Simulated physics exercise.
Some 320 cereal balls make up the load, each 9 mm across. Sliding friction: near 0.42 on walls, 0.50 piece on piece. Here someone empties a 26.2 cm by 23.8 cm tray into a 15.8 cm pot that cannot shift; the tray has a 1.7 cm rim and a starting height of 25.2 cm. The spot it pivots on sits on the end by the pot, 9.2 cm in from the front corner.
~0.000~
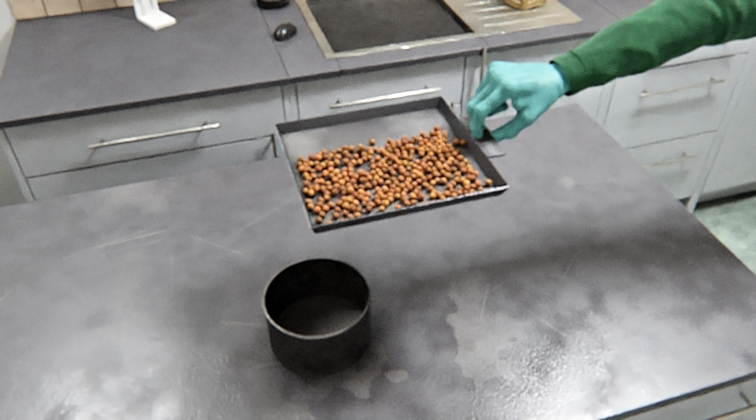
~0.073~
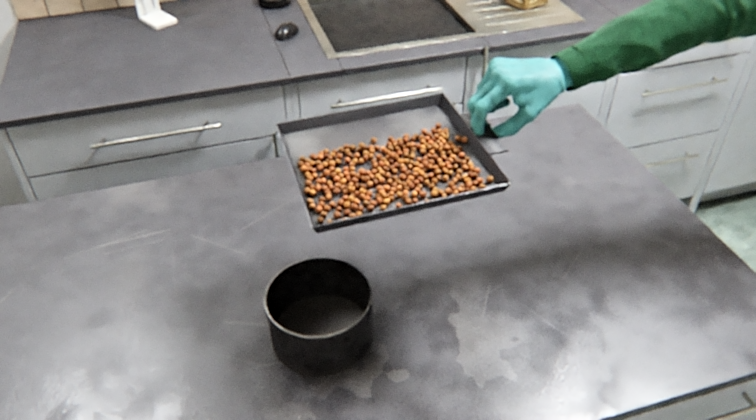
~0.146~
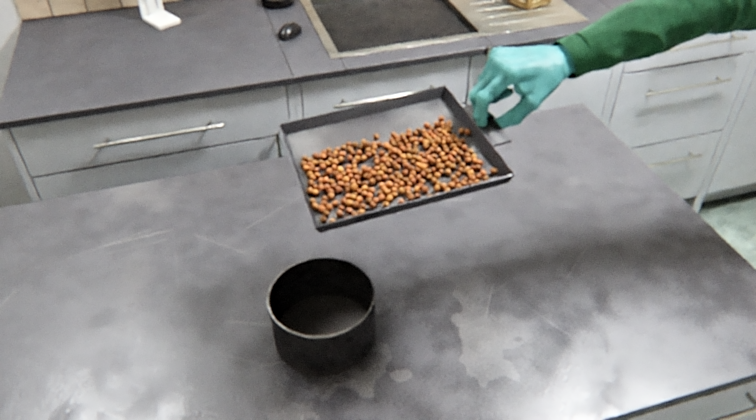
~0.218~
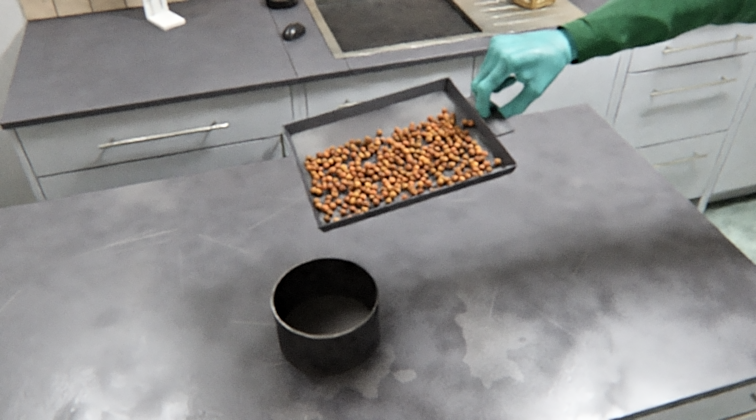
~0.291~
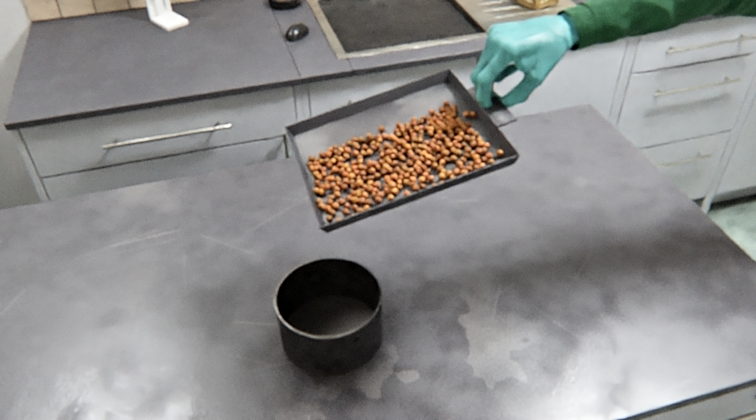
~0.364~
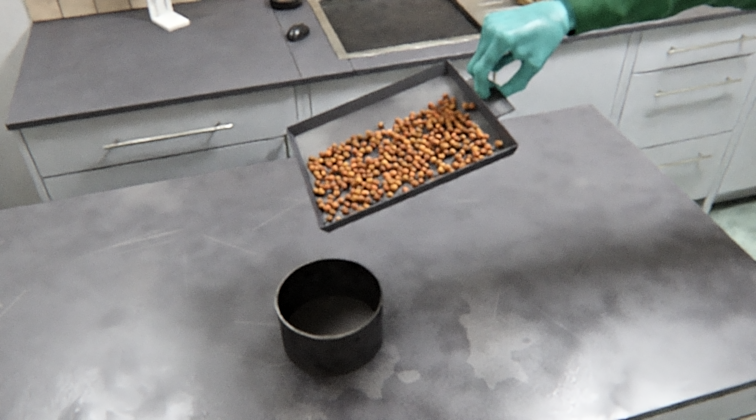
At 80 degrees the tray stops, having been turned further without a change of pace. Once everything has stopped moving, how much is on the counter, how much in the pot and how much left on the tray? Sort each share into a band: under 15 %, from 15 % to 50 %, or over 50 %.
Counter: Over 50 %; pot: From 15 % to 50 %; tray: Under 15 %.
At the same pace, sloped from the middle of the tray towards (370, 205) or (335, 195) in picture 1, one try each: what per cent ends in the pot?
70 and 75 %.
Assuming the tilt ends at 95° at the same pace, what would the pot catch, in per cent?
Around 20 in a hundred.
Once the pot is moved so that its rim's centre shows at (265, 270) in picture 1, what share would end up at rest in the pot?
Close to 60 in a hundred.
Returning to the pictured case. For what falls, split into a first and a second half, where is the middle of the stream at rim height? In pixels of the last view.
Near (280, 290) at first, near (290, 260) afterwards.
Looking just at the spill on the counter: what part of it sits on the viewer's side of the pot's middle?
Some 20 per cent.
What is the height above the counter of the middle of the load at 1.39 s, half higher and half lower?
About 30 cm.
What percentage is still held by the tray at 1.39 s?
Roughly 100 percent of the load, I'd say.
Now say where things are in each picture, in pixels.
Tray tilt 0 degrees, front corners at (315, 223) and (503, 184); middle of the pieces at (393, 173); pot at (317, 295), in the first picture.
Tray tilt 1 degrees, front corners at (316, 223) and (505, 181); middle of the pieces at (395, 171), in the second picture.
Tray tilt 4 degrees, front corners at (318, 222) and (508, 172), lowest corner left back; middle of the pieces at (398, 167), in the third picture.
Tray tilt 8 degrees, front corners at (321, 222) and (511, 163), lowest corner left back; middle of the pieces at (401, 163), in the fourth picture.
Tray tilt 12 degrees, front corners at (323, 223) and (513, 153), lowest corner left back; middle of the pieces at (403, 159), in the fifth picture.
Tray tilt 15 degrees, front corners at (323, 223) and (512, 144), lowest corner left back; middle of the pieces at (402, 154); pot at (329, 295). Its pace works out near 50 degrees a second, in the sixth picture.
Then, at 0.98 s, tilt 46 degrees; the tray holds 100 %, the pot 0 %.
After 1.39 s, tilt 66 degrees; the tray holds 100 %, the pot 0 %.
After 1.88 s, tilt 80 degrees; the tray holds 40 %, the pot 10 %.
At rest (3.2 s), counter 70 %, pot 30 %, tray 0 %.
